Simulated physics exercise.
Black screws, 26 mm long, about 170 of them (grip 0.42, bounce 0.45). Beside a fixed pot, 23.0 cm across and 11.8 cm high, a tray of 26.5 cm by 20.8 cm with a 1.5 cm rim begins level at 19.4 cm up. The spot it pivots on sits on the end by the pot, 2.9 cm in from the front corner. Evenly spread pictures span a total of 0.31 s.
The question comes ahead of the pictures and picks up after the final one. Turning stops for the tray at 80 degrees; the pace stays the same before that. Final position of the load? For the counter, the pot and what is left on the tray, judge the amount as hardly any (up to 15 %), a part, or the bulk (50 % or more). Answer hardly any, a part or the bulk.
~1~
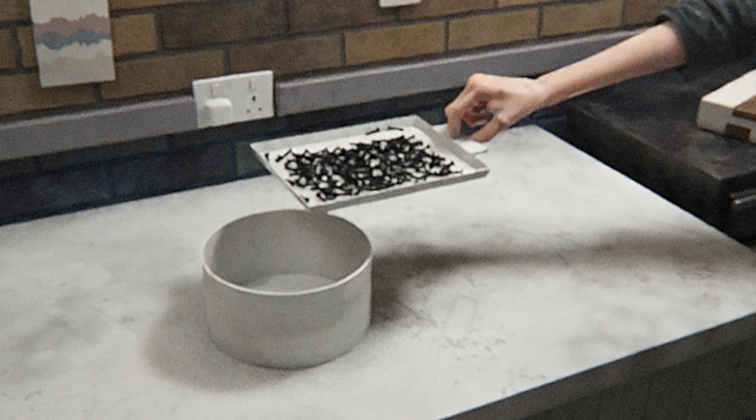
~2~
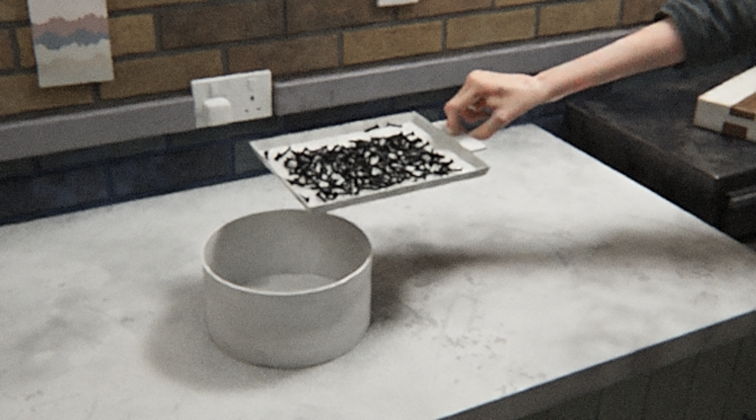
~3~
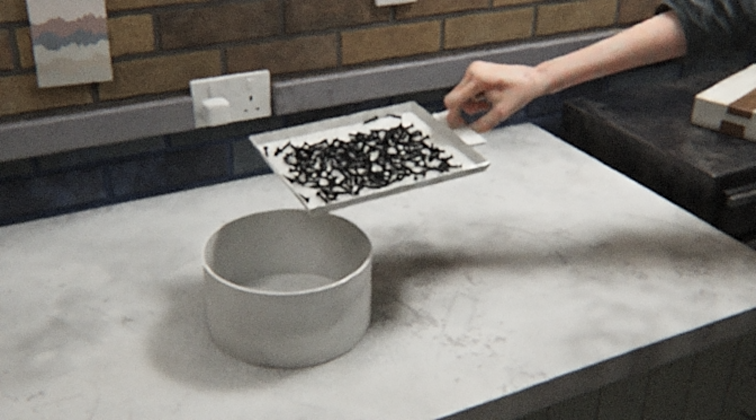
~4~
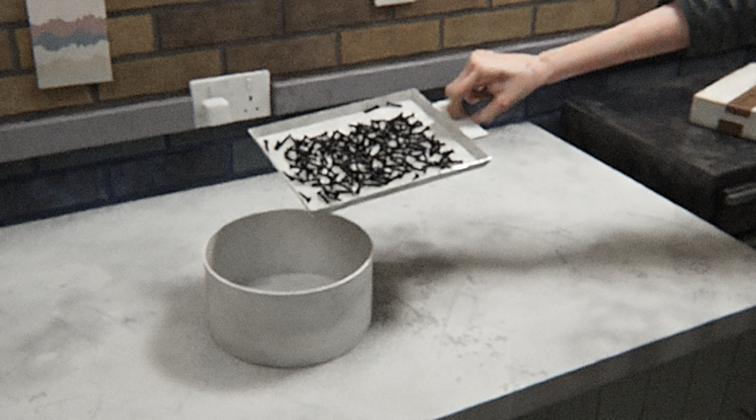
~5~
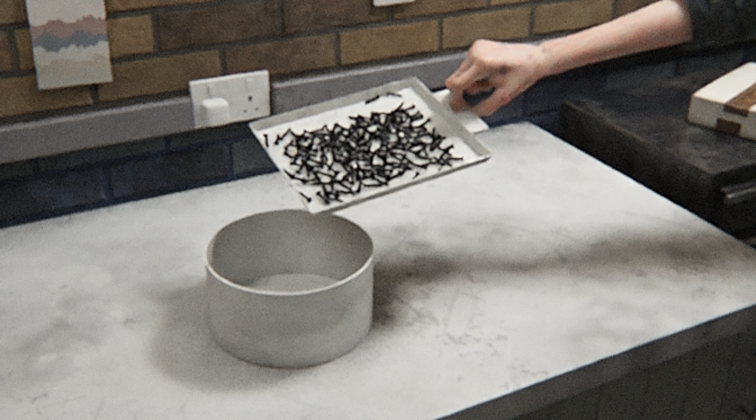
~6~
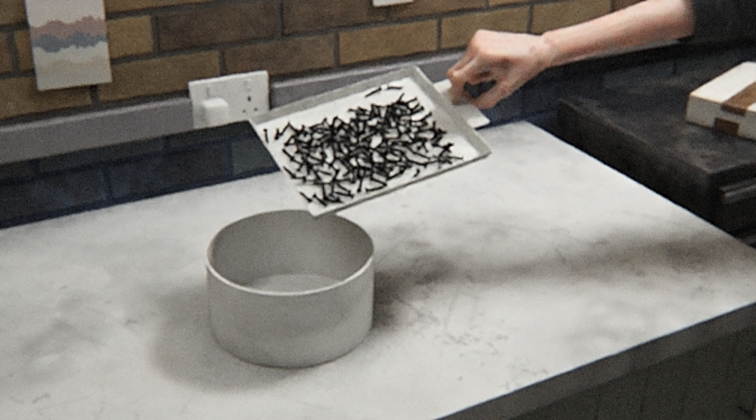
Counter: A part; pot: The bulk; tray: Hardly any.
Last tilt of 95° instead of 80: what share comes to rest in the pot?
I'd expect some 70 per cent in the pot.
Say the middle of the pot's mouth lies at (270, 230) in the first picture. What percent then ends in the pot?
Share in pot at that spot: Some 0 in a hundred.
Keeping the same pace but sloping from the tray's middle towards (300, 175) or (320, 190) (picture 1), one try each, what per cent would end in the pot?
That would be close to 70 per cent, then close to 100 per cent.
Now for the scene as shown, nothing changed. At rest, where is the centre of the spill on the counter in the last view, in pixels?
Roughly at pixel (393, 350) in the last view.
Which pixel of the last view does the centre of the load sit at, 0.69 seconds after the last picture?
Approximately (347, 208) in the last view.
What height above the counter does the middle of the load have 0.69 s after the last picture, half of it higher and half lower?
The halfway mark is near 20 cm.
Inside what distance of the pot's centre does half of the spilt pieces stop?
Distance: Some 18 cm.
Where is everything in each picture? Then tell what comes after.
In the first picture, tray tilt 0 degrees, front corners at (311, 204) and (487, 167); middle of the pieces at (369, 165); pot at (287, 248).
In the second picture, tray tilt 1 degrees, front corners at (312, 204) and (486, 165); middle of the pieces at (369, 163).
In the third picture, tray tilt 5 degrees, front corners at (312, 206) and (486, 161), lowest corner left front; middle of the pieces at (368, 158).
In the fourth picture, tray tilt 9 degrees, front corners at (313, 207) and (487, 157), lowest corner left front; middle of the pieces at (369, 152).
In the fifth picture, tray tilt 13 degrees, front corners at (314, 210) and (488, 153), lowest corner left front; middle of the pieces at (369, 147).
In the sixth picture, tray tilt 18 degrees, front corners at (315, 212) and (488, 149), lowest corner left front; middle of the pieces at (370, 143); pot at (290, 248).
Then, 0.41 s after the last picture, tilt 48 degrees; the tray holds 100 %, the pot 0 %.
Then, 0.69 s after the last picture, tilt 68 degrees; the tray holds 65 %, the pot 10 %.
Then, 1.07 s after the last picture, tilt 80 degrees; the tray holds 5 %, the pot 65 %.
In the end, counter 30 %, pot 70 %, tray 0 %.
